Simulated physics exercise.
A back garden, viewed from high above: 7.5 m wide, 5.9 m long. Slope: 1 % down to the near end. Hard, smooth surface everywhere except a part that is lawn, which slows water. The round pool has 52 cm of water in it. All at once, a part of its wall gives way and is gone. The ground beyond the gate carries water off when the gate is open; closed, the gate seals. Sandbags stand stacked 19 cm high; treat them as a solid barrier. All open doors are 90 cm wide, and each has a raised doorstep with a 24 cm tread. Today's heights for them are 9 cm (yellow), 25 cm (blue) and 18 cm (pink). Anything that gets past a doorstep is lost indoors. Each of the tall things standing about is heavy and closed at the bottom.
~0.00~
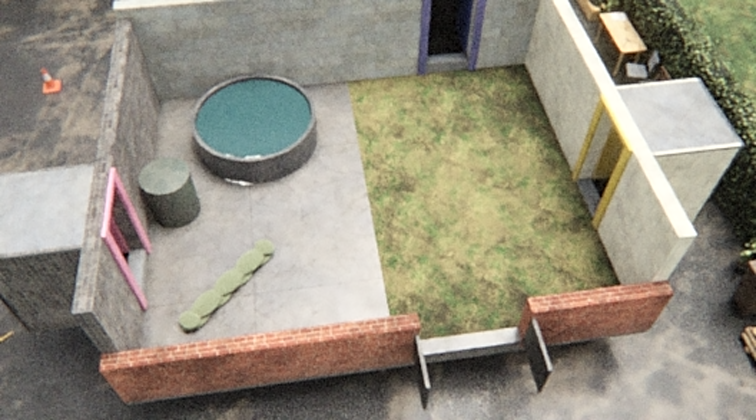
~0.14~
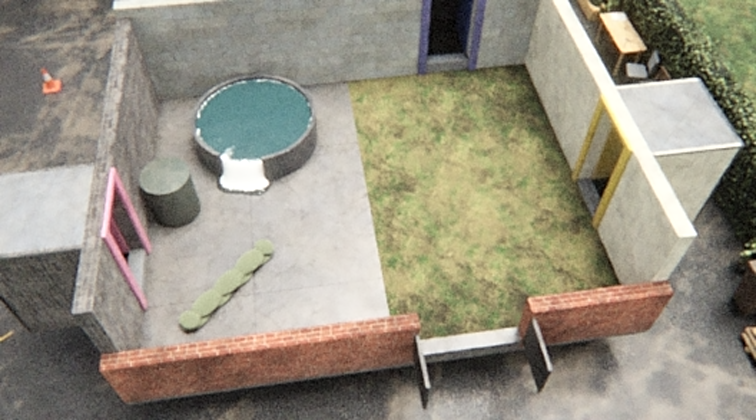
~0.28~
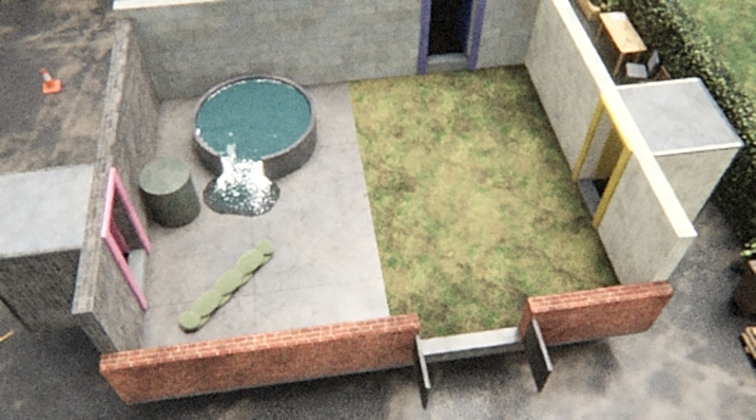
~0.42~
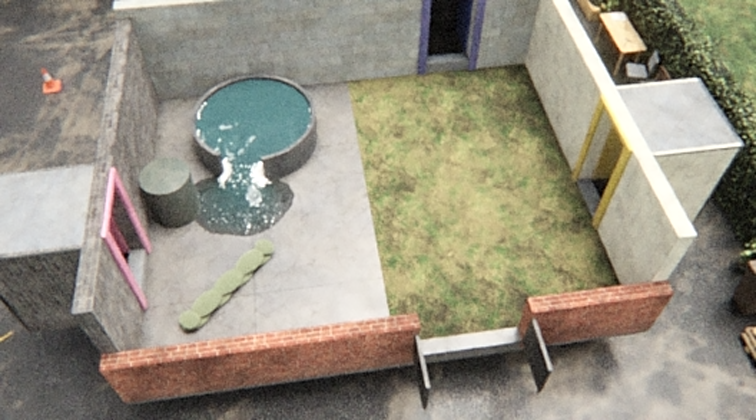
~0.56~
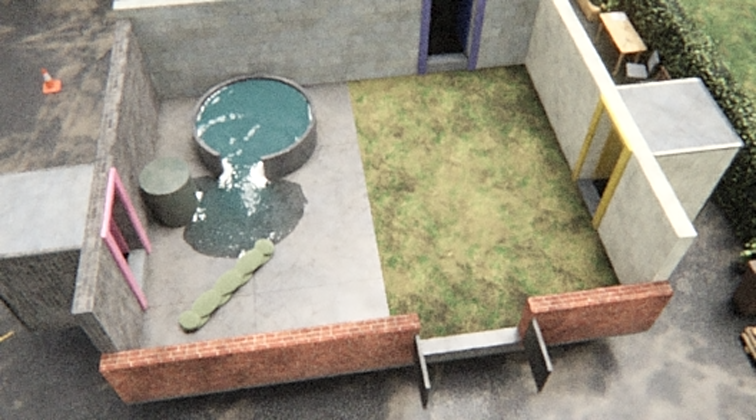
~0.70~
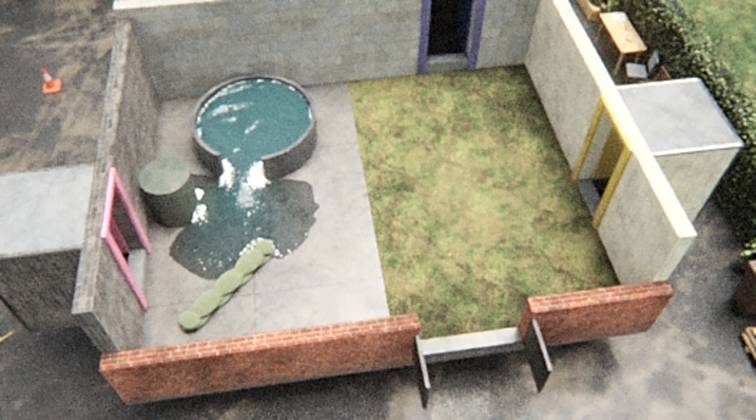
A round pool in a walled yard bursting at its front, water pouring out and spreading across grey paving around a green barrier.
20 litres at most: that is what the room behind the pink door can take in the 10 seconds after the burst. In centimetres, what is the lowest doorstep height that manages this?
13 cm.
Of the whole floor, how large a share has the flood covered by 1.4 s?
Roughly 15 percent of the floor.
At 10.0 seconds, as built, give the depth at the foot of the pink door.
It works out to about 9.0 centimetres deep.
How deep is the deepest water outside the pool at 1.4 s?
Max depth: Near 28 cm.
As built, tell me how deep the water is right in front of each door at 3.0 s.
In cm: Yellow 0, blue 0, pink 15.
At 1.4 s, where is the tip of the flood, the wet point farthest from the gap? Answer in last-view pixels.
Pixel close to (154, 342).
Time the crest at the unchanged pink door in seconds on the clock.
The level tops out around 2.8 s.
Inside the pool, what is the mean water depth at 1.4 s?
It averages close to 40 centimetres.
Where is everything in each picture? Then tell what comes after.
The round pool at (254, 118) is whole and still, 52 cm deep; the pink door at (127, 241) is dry, in the first frame.
The gap is at (243, 173), the front 0.3 m out at (229, 189); the back of the round pool holds 52 cm, in the second frame.
The gap is at (244, 175), the front 0.7 m out at (219, 209); the back of the round pool holds 52 cm, in the third frame.
Water pours out at (244, 175) and has run 1.1 m, to (215, 229); about 5 cm deep outside, 52 cm at the back, in the fourth frame.
The front is at (215, 252), 1.6 m from the gap at (244, 174); 2.2 m2 of floor is wet, 52 cm left at the back, in the fifth frame.
The gap is at (243, 174), the front 2.0 m out at (223, 276); the back of the round pool holds 50 cm; the pink door at (127, 241), 2.4 m from the gap, is still 0.6 m from the nearest water, in the sixth frame.
After 1.4 s water covers 15 % of the floor, deepest (28 cm) near (246, 185); 5 cm at the pink door, 0 litres in over its 18 cm doorstep.
After 3.0 s water covers 30 % of the floor, deepest (33 cm) near (140, 378); 15 cm at the pink door, 2 litres in over its 18 cm doorstep.
After 10.0 s water covers 65 % of the floor, deepest (12 cm) near (140, 378); 9 cm at the pink door, 2 litres in over its 18 cm doorstep.
At the pink door as built, the water arrived by 1.1 s and peaked near 16 cm at 2.8 s.
Run again over the same 10 s with other heights there, 37 litres in over 11 cm, 10 litres over 14.5 cm. The limit of 20 litres is kept from about 13 cm up.
